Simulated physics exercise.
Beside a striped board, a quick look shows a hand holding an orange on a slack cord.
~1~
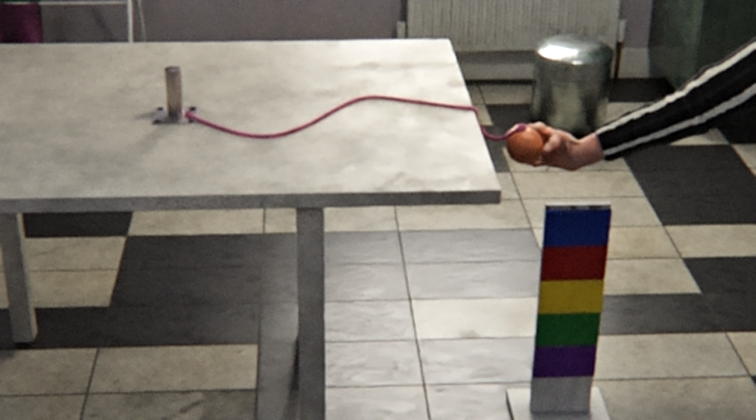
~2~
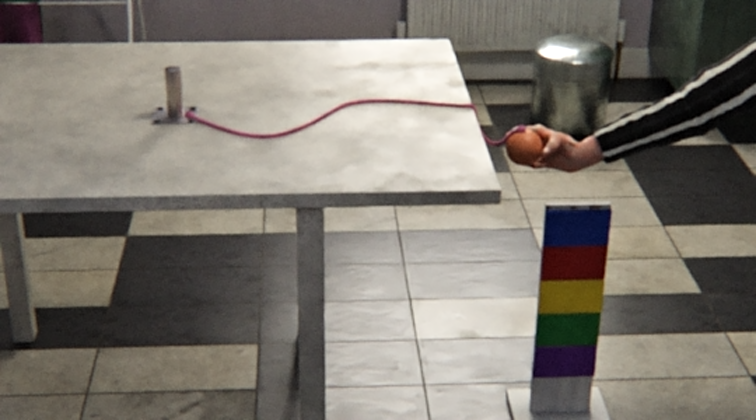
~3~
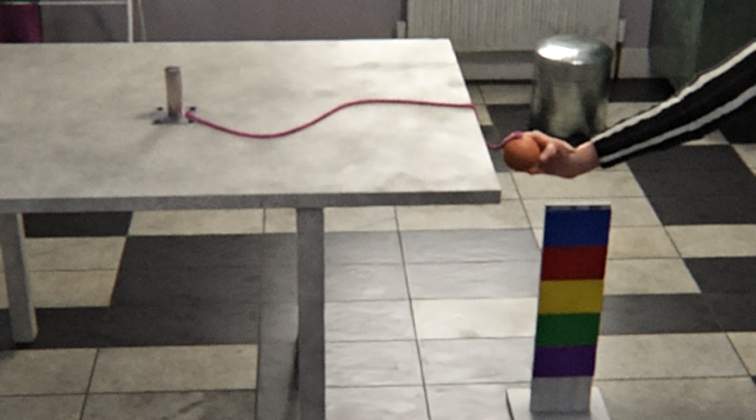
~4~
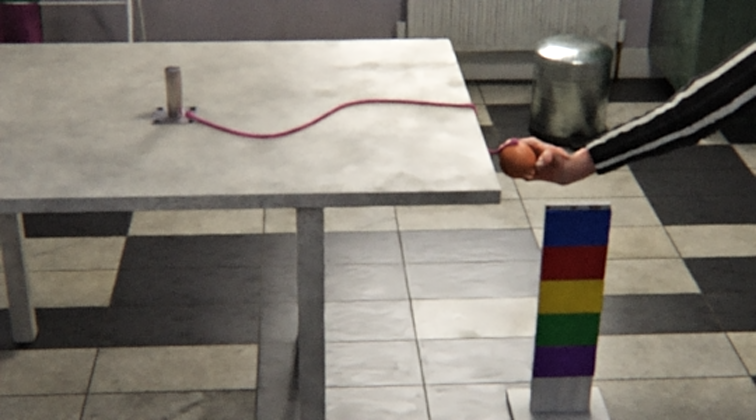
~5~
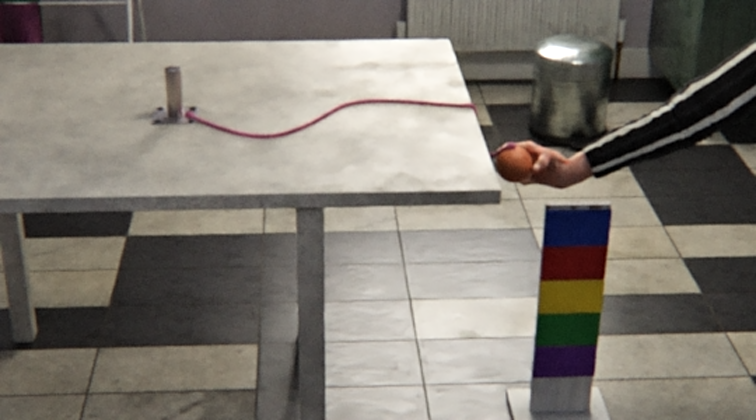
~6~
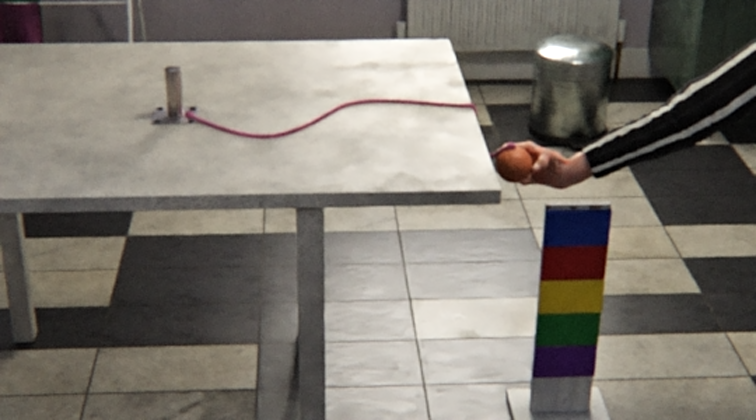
Beside a striped board near a pale table, a hand held an orange ball-like thing tied to a slack pink cord, then moved it slightly down and left before keeping it still.
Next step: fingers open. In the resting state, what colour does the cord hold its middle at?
Its middle is held at red.
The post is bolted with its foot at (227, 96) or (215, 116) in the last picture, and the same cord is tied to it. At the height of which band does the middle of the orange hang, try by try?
Result 1: Yellow. Result 2: Yellow.
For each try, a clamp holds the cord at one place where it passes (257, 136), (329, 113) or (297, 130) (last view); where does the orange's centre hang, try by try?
Approximately (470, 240), (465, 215) and (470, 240) respectively.
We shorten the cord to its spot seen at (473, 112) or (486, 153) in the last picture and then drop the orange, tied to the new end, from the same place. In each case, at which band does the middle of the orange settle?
For the first: None, it hangs higher; for the second: Blue.
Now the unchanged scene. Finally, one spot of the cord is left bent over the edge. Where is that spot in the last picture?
That spot is near (416, 102).
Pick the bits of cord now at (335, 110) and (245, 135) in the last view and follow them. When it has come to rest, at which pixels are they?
Around (385, 115), then around (267, 115).
Early on, orange near (478, 242); level with blue.
Midway, orange near (478, 258); level with red.
Finally, orange near (473, 263); level with red. At red.
